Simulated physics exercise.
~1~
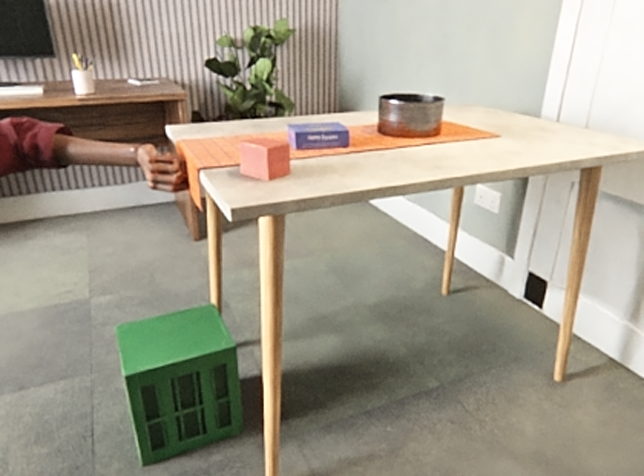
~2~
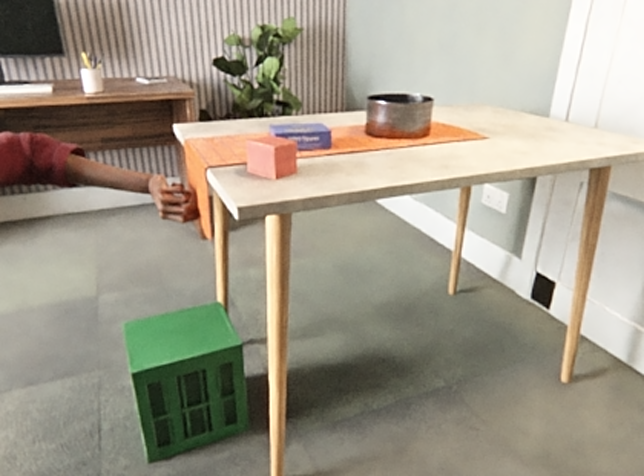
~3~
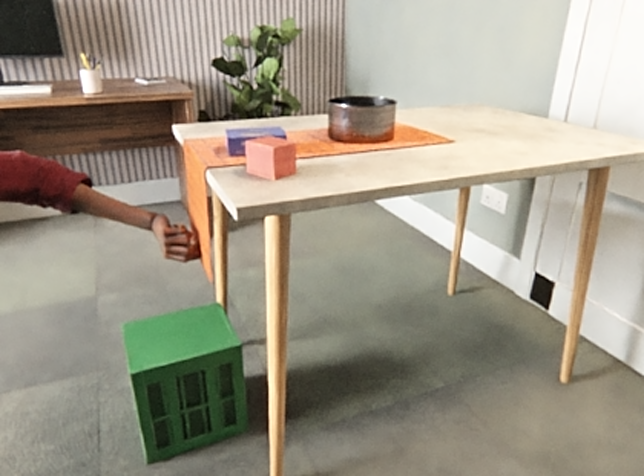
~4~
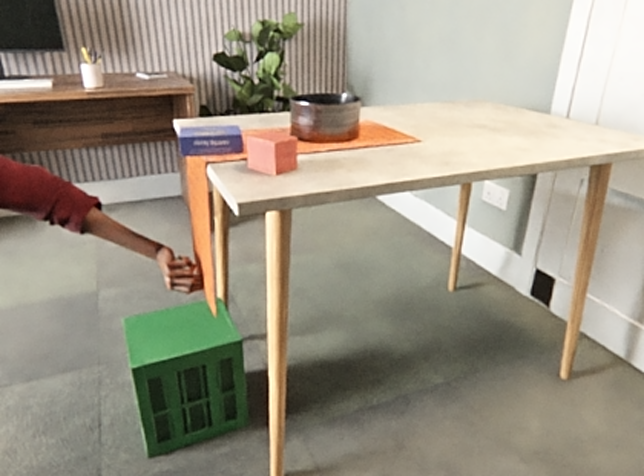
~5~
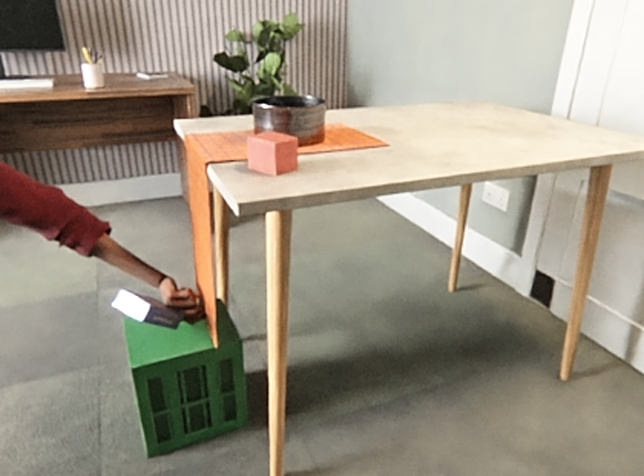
A hand in a dark red sleeve reaches in from the left and grips the end of an orange cloth hanging over a pale wooden table, seen from slightly above in a room with a plant and a desk behind. A blue packet and a dark pot sit on the cloth, a red block rests near the front corner, and a green crate stands on the floor below. The hand pulls the cloth steadily down, carrying packet and pot leftward while the block stays still. The packet reaches the edge and tips off, tumbling beside the hand just above the crate, as the pot and block remain on the table.
